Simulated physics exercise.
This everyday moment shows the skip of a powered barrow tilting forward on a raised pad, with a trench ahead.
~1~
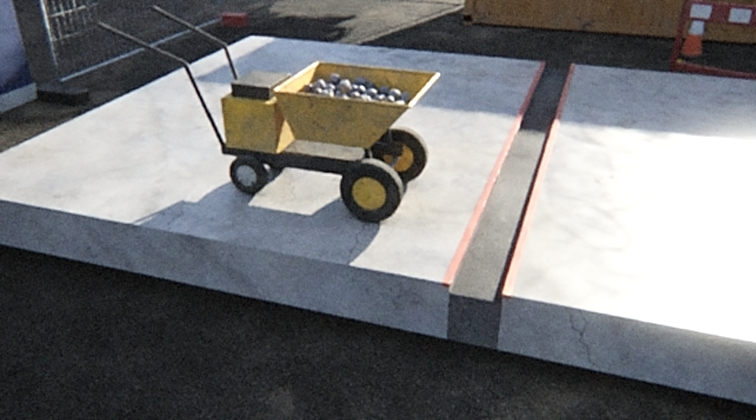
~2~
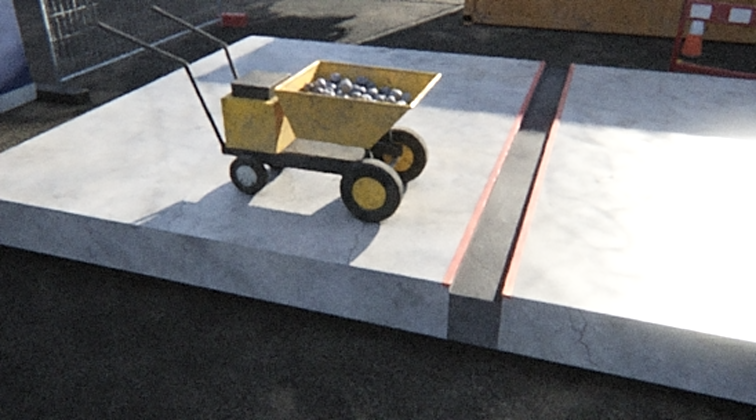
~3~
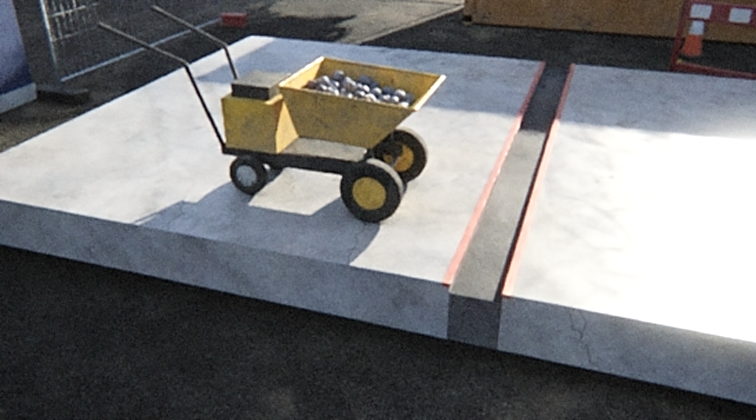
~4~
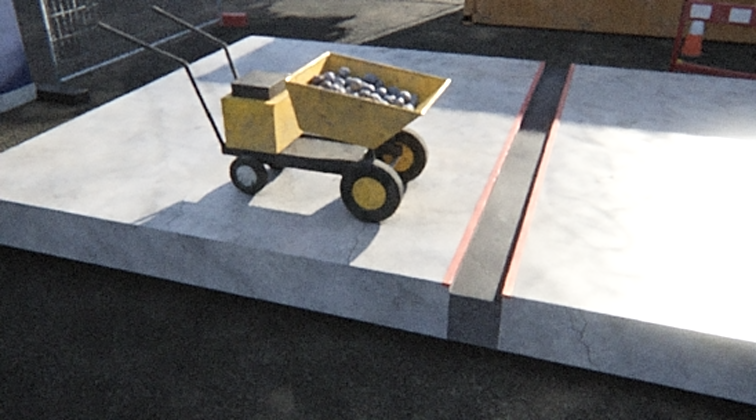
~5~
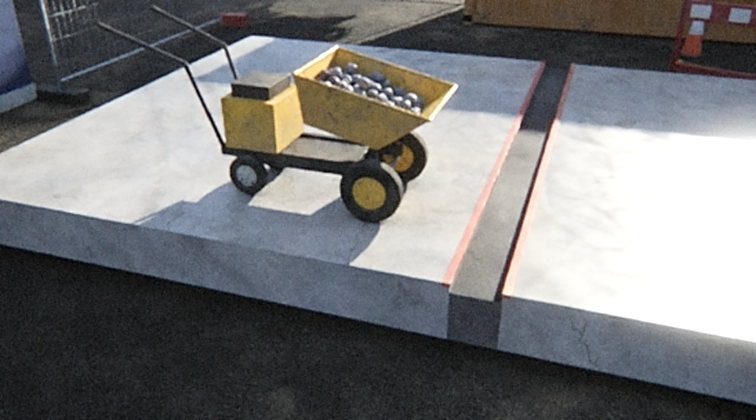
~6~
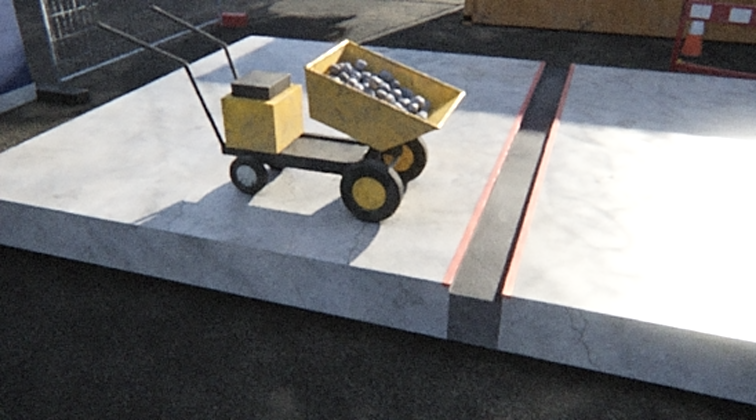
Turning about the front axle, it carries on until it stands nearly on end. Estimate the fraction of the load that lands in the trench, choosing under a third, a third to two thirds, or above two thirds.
The trench receives a third to two thirds of the load.
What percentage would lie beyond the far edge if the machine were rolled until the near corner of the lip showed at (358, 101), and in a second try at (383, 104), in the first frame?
0 % then 10 %.
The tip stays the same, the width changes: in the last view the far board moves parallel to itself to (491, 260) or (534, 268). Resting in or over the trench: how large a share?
You'd get 30 in a hundred the first time and 70 in a hundred the second.
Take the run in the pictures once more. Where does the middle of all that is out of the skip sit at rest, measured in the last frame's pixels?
Somewhere around (511, 213) in the final view.
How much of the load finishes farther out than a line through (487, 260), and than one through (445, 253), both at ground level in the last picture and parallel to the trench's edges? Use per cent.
50 and 80 in a hundred.
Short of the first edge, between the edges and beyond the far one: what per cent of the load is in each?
In percent, short 0, between 55 and beyond 25.
Shortly afterwards, skip tipped steeply; the whole lot in the skip.
Next, skip tipped right over; the bulk in the skip; near a quarter in or heaped over the trench; only a few falling.
Some moments later, skip tipped right over; near a quarter in the skip; near half in or heaped over the trench; near a quarter beyond it.
In the end, skip tipped right over; near a quarter in the skip; near half in or heaped over the trench; near a quarter beyond it.
